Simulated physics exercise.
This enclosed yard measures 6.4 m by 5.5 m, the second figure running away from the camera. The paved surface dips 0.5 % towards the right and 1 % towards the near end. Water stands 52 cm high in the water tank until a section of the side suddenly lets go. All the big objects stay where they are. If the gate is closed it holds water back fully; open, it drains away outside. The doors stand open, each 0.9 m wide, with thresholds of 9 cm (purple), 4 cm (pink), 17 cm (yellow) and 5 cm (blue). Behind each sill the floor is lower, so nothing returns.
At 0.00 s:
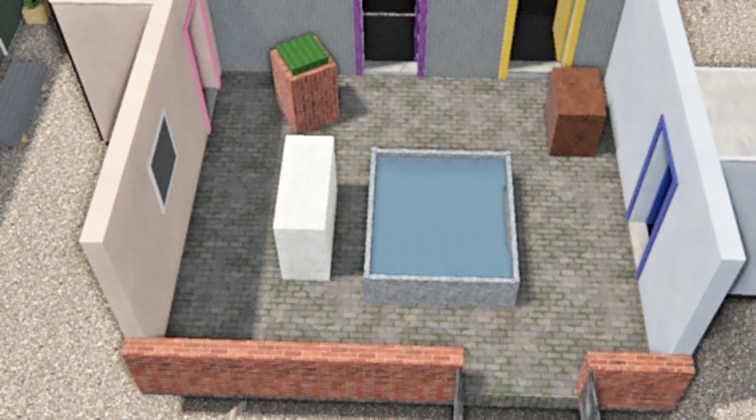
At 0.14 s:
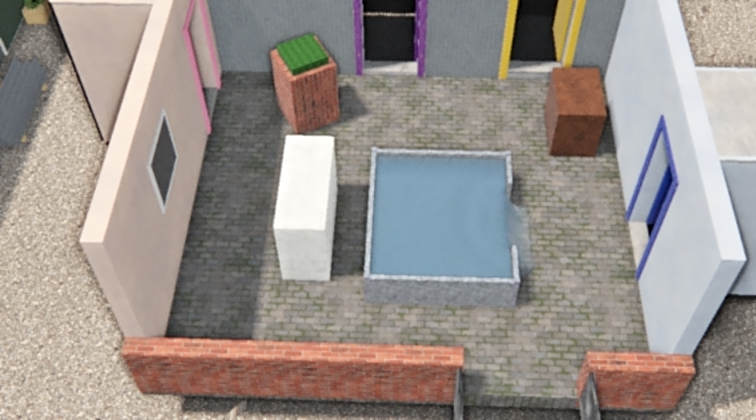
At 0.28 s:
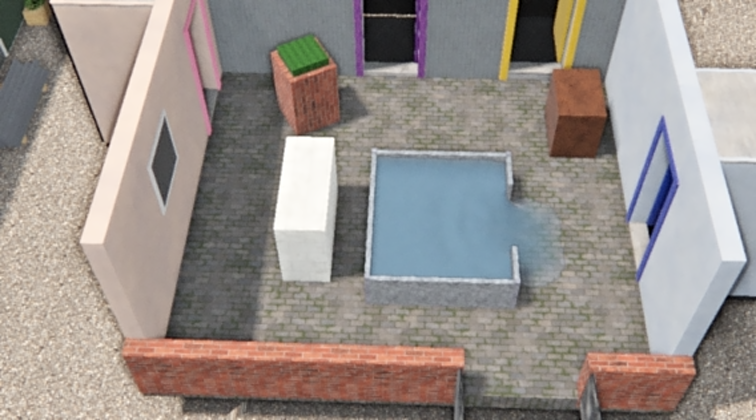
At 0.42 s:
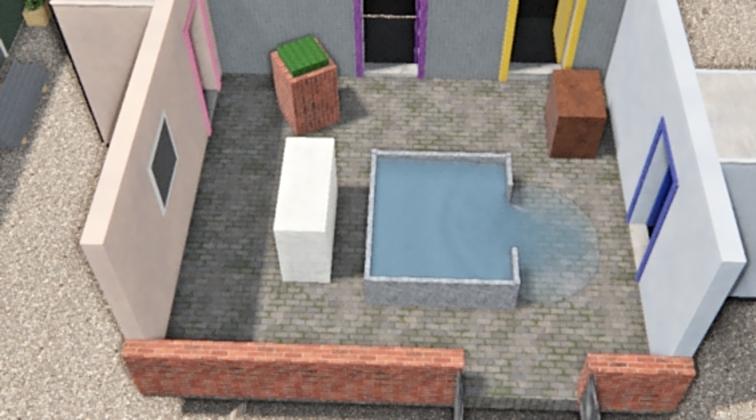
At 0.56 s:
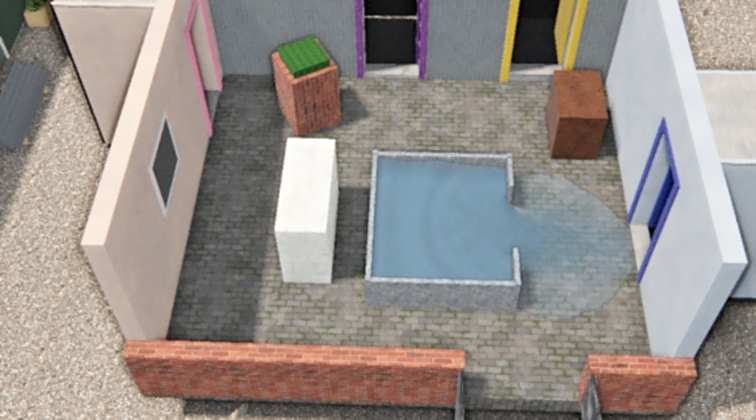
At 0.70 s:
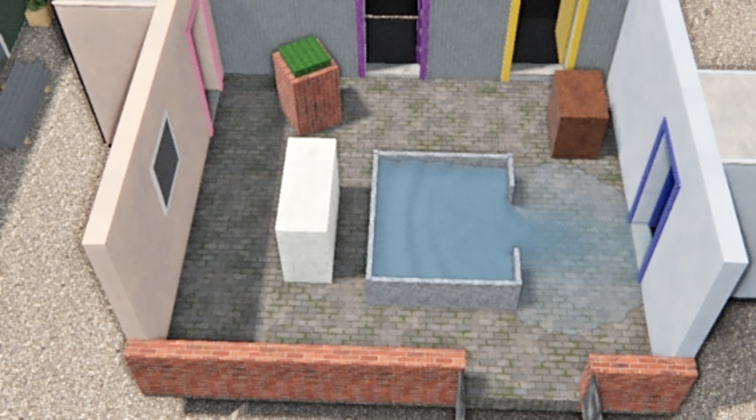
The footage shows a paved, walled yard with a square tank of still water beside a white block; a gap opens in the tank's right side and water pours out, fanning across the paving to the right.
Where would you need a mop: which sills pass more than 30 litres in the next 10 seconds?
Door by door: At the purple door it does not reach the limit; at the pink door it does not reach the limit; at the yellow door it keeps below the limit; at the blue door it passes the limit.
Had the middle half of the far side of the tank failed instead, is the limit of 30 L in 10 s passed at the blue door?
Then: Blue under.
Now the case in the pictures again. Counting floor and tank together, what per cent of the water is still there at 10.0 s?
About 66 per cent.
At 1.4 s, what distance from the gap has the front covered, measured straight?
Roughly 2.8 m.
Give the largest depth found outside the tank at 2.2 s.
Up to some 29 cm.
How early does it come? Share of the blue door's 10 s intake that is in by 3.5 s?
Some 60 per cent by then.
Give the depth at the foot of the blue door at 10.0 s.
Roughly 9.0 cm deep.
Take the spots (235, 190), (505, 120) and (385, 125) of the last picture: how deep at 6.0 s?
In that order: 0, 2 and 2 cm.
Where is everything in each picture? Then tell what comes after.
In the first picture, the water tank at (441, 215) is whole and still, 52 cm deep.
In the second picture, water pours out at (507, 231) and has run 0.6 m, to (514, 208); typically 10 cm deep outside, 52 cm at the water tank's back.
In the third picture, the front is at (552, 216), 0.8 m from the gap at (507, 234); 0.8 m2 of floor is under water; 52 cm left at the back of the water tank.
In the fourth picture, water pours out at (507, 235) and has run 1.2 m, to (594, 252); typically 7 cm deep outside, 52 cm at the water tank's back.
In the fifth picture, the front is at (633, 254), 1.8 m from the gap at (508, 235); 2.8 m2 of floor is under water; 52 cm left at the back of the water tank.
In the sixth picture, water pours out at (509, 234) and has run 2.0 m, to (647, 225); typically 5 cm deep outside, 46 cm at the water tank's back.
After 1.4 s water covers 15 % of the floor and is deepest (32 cm) near (514, 243); purple door not reached, pink door not reached, yellow door not reached, blue door 14 cm at the sill, 102 L in.
After 2.2 s water covers 20 % of the floor and is deepest (29 cm) near (649, 373); purple door not reached, pink door not reached, yellow door not reached, blue door 20 cm at the sill, 237 L in.
After 3.5 s water covers 40 % of the floor and is deepest (21 cm) near (602, 86); purple door not reached, pink door not reached, yellow door 7 cm at the sill, 0 L in, blue door 19 cm at the sill, 390 L in.
After 6.0 s water covers 70 % of the floor and is deepest (15 cm) near (637, 385); purple door 1 cm at the sill, 0 L in, pink door not reached, yellow door 5 cm at the sill, 0 L in, blue door 14 cm at the sill, 545 L in.
After 10.0 s water covers 90 % of the floor and is deepest (11 cm) near (651, 385); purple door 2 cm at the sill, 0 L in, pink door 2 cm at the sill, 0 L in, yellow door 3 cm at the sill, 0 L in, blue door 9 cm at the sill, 639 L in.
